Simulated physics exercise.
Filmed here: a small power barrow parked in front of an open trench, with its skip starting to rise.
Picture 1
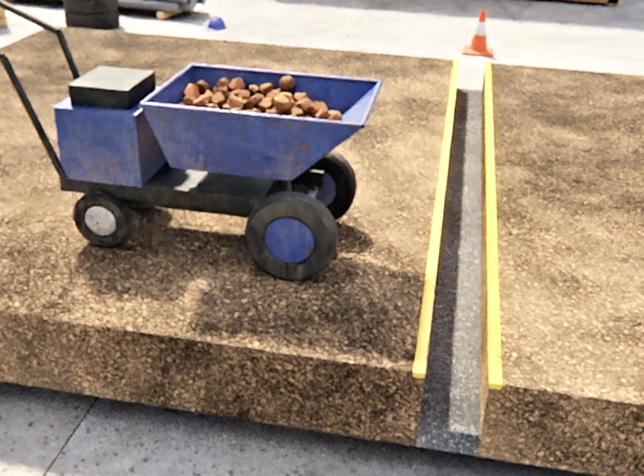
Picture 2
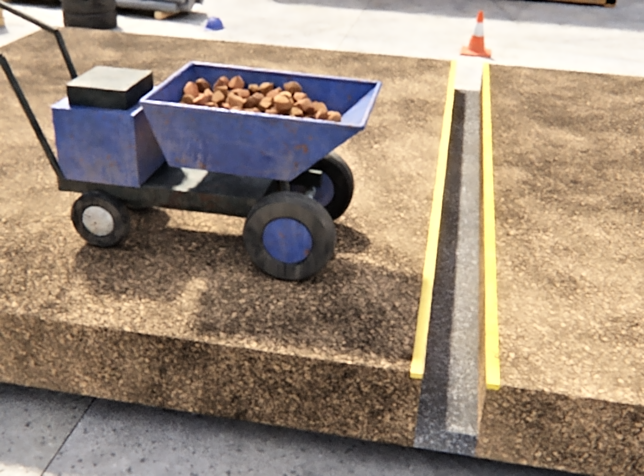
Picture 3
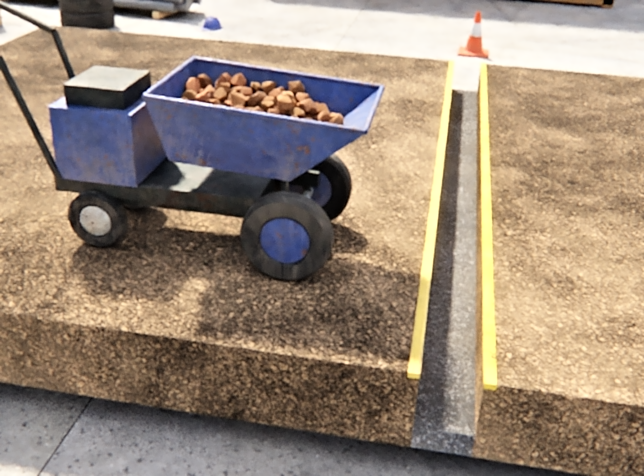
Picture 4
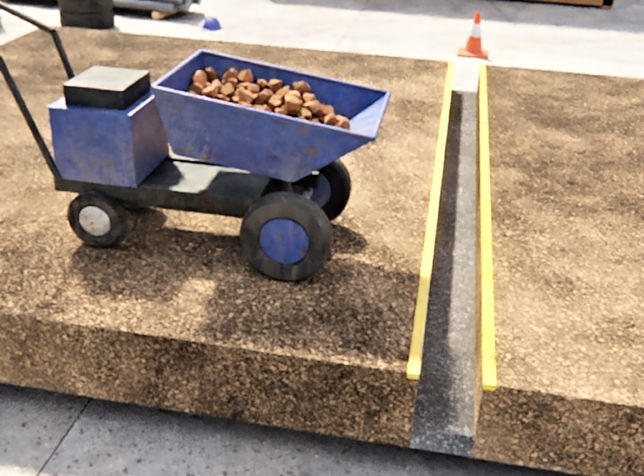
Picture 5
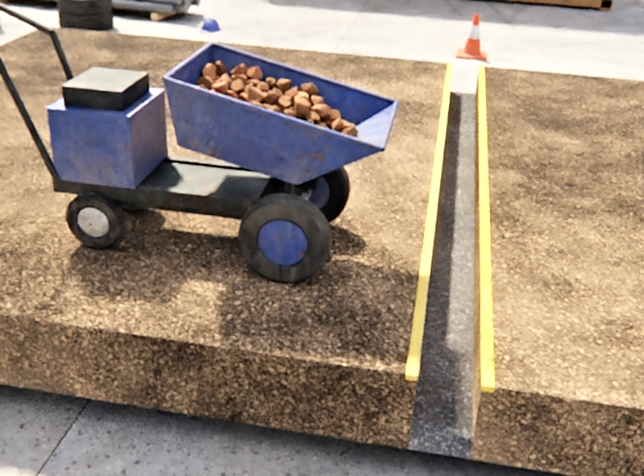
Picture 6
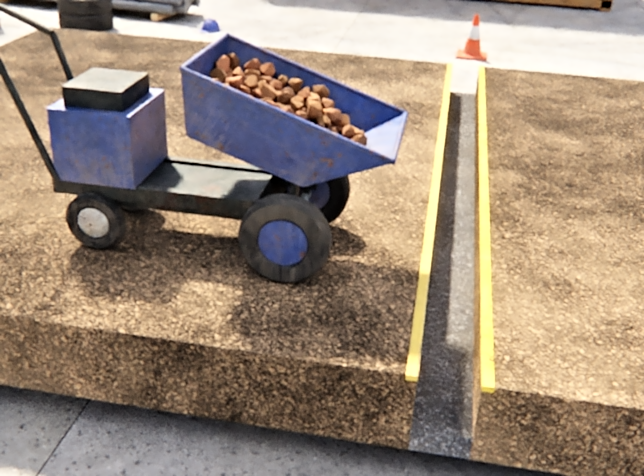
A blue skip heaped with reddish-brown clods, mounted on a small dark-wheeled power barrow, sits level on a raised bed of brown, gritty ground, seen from slightly above and to the side in a sunlit paved yard. To its right runs a narrow grey trench edged with yellow strips, an orange-and-white cone behind. The skip tilts gradually rightward, its back rising and lip lowering, while the wheels stay put and the view shifts barely.
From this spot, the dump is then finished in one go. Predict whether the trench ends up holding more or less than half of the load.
The share in the trench is above half.
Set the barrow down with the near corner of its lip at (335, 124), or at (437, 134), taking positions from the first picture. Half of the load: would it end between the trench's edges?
The bulk / a minority.
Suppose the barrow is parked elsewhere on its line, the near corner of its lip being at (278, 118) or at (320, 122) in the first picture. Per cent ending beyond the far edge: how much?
The first spot gives roughly 0 %; the second gives roughly 0 %.
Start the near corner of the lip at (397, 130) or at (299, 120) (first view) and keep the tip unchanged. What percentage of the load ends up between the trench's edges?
50 % and 40 %.
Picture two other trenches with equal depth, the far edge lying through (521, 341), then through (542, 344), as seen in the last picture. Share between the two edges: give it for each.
90 and 90 percent.
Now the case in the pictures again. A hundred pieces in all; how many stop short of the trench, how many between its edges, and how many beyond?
Short 0 %, between 75 %, beyond 10 %.
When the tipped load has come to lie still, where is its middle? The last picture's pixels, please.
At about (455, 295), give or take.
Soon after the last picture, skip tipped steeply; all in the skip.
A little later, skip tipped right over; about a third in the skip; a stray few short of the trench; about half in or heaped over the trench; a stray few beyond it.
Later still, skip tipped right over; about a quarter in the skip; most in or heaped over the trench; a small part beyond it.
At rest, skip tipped right over; about a quarter in the skip; a stray few short of the trench; most in or heaped over the trench; a small part beyond it.
